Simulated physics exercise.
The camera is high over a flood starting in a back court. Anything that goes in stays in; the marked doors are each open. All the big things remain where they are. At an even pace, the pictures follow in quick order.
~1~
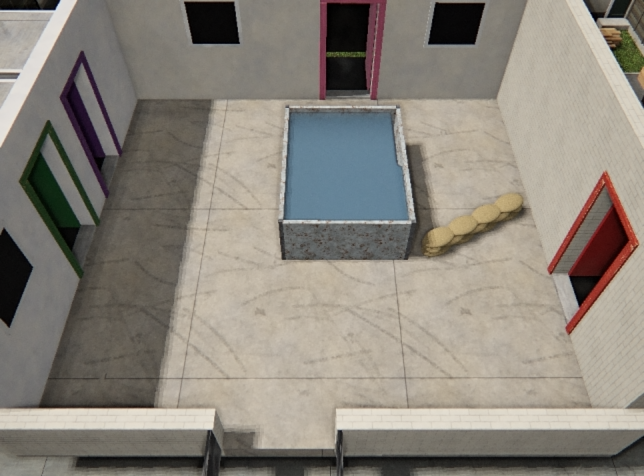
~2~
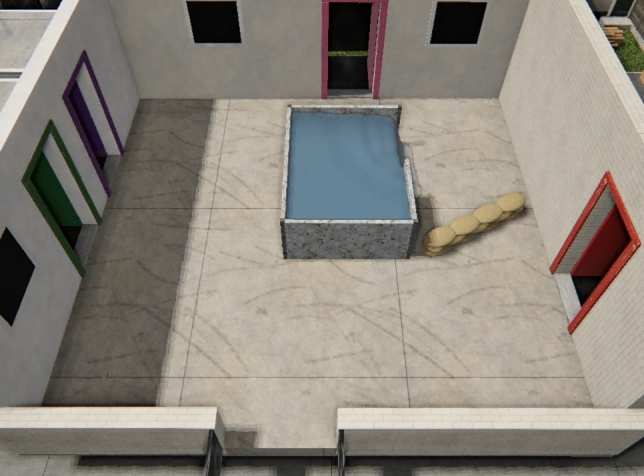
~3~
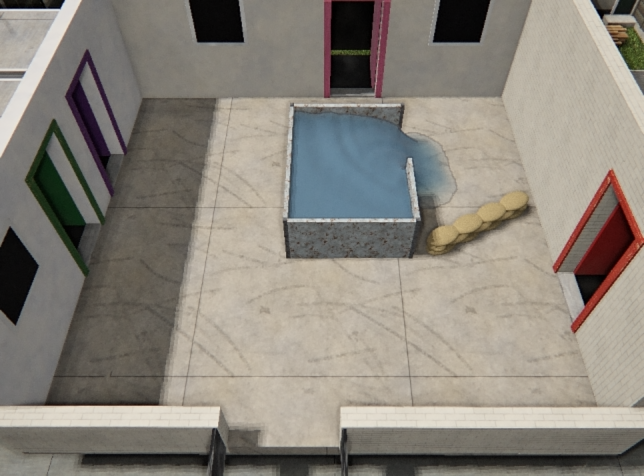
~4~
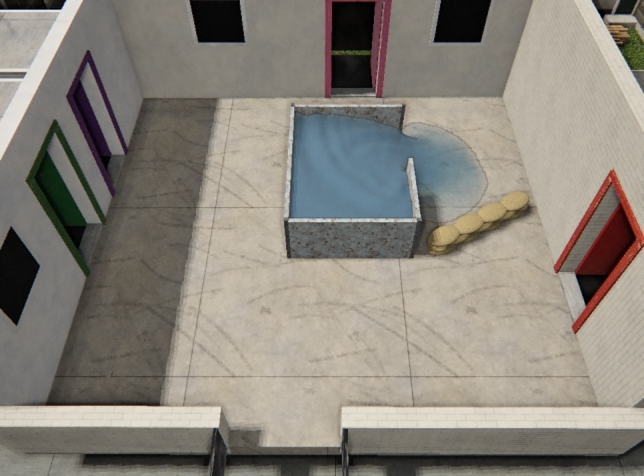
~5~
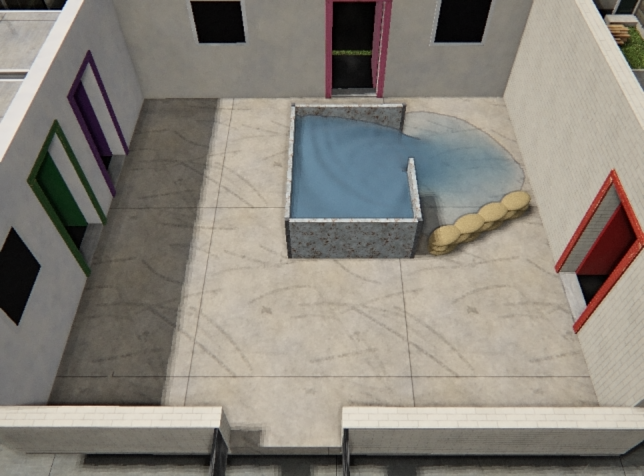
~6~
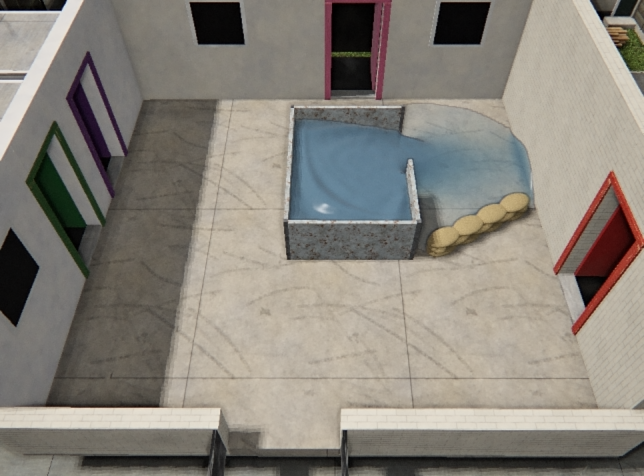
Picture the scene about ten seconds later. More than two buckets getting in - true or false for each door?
Green door: False; pink door: True; purple door: True; red door: False.
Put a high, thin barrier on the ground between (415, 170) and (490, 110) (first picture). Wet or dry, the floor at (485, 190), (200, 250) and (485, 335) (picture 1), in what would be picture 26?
Log, spots one to three: Swamped; spared; swamped.
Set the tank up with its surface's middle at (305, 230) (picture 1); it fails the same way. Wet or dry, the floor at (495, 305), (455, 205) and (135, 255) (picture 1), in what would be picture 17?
Soaked, soaked, parched.
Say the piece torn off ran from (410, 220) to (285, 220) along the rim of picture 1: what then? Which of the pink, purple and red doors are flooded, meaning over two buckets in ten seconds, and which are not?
Going through them, the pink one falls below the cutoff, the purple one falls below the cutoff, the red one clears the cutoff.
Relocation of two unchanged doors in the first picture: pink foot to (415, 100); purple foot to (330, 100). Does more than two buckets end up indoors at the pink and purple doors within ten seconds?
The pink one crosses the limit, while the purple one crosses the limit.
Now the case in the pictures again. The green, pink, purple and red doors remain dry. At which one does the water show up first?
First in line is the door marked red.
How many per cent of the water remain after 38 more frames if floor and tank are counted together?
Estimate: Close to 98 %.
A moment on, water covers 15 % of the floor; the green door not reached, the pink door not reached, the purple door not reached, the red door not reached.
Next, water covers 25 % of the floor; the green door not reached, the pink door not reached, the purple door not reached, the red door wet at the sill, nothing in.
Then, water covers 45 % of the floor; the green door not reached, the pink door under two buckets in, the purple door not reached, the red door wet at the sill, nothing in.
Later, water covers 70 % of the floor; the green door wet at the sill, nothing in, the pink door over two buckets in, the purple door over two buckets in, the red door wet at the sill, nothing in.
In the end, water covers 95 % of the floor; the green door wet at the sill, nothing in, the pink door far over two buckets in, the purple door far over two buckets in, the red door under two buckets in.
